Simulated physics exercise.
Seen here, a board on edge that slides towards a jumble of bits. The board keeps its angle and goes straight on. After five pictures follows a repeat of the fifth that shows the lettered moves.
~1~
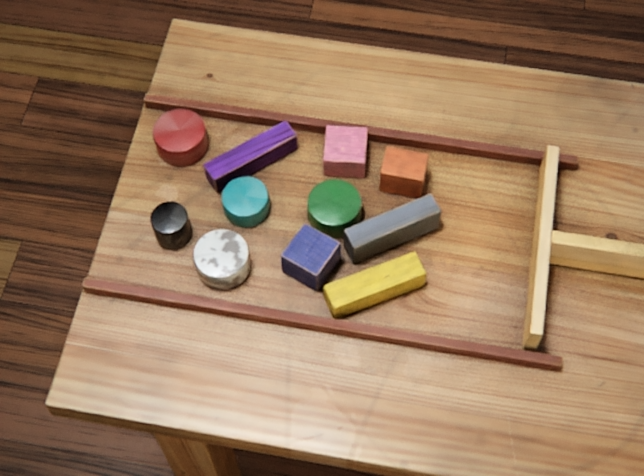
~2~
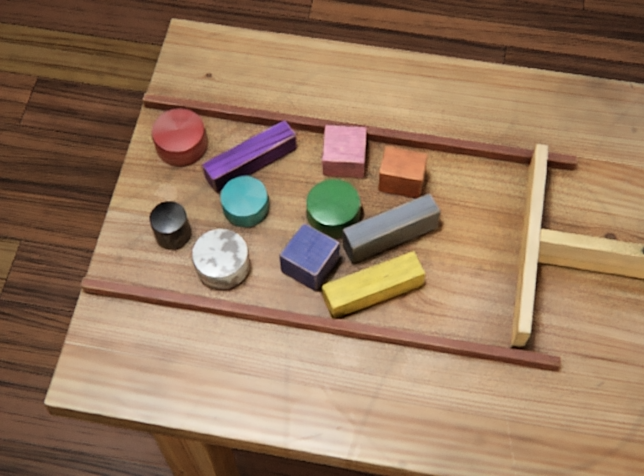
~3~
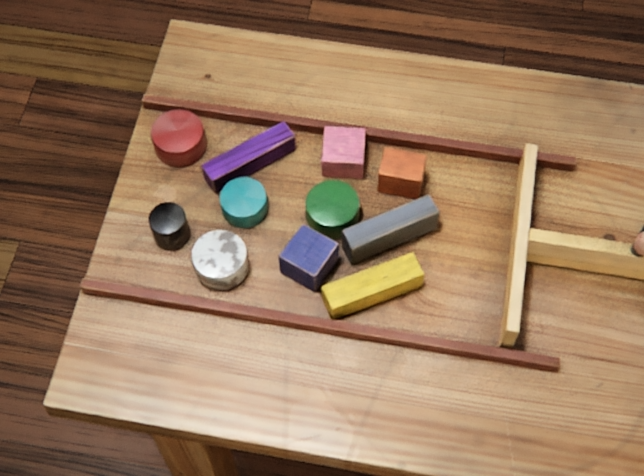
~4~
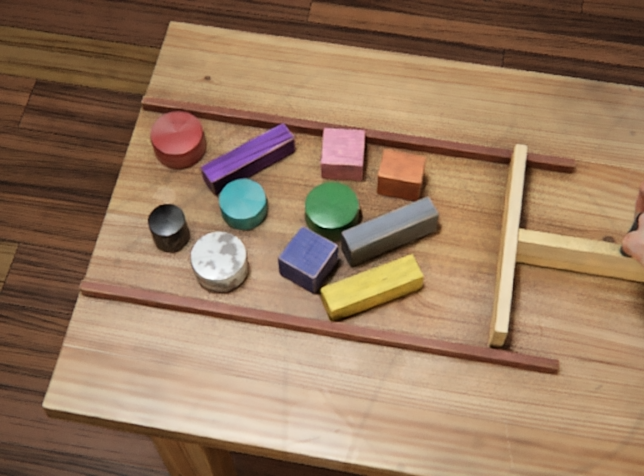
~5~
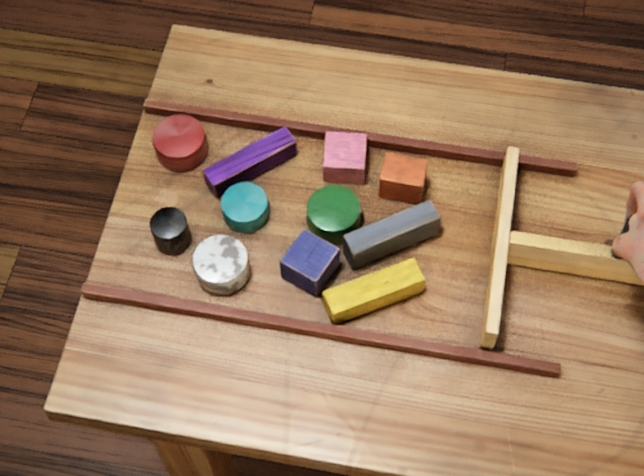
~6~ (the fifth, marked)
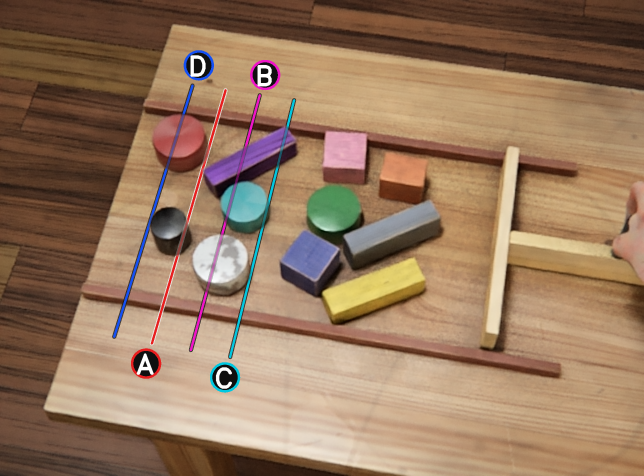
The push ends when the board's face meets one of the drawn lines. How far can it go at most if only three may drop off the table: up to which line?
Up to line B.
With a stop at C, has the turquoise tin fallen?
No.
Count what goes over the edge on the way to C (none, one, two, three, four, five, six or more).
The count is none.
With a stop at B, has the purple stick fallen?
No.
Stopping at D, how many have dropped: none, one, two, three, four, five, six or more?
In all, six or more.
On the copy, A at (191, 208); B at (228, 214); C at (264, 220); D at (156, 202).
On B. First, board (403, 219); yellow bar (336, 287); orange block (383, 176).
Then, board (305, 204); red tin (173, 140); white tin (143, 267).
Finally, board (230, 192); black tin over the edge; white tin over the edge; three fallen.
By contrast, A drops six; C is within the limit but short; D drops eight.
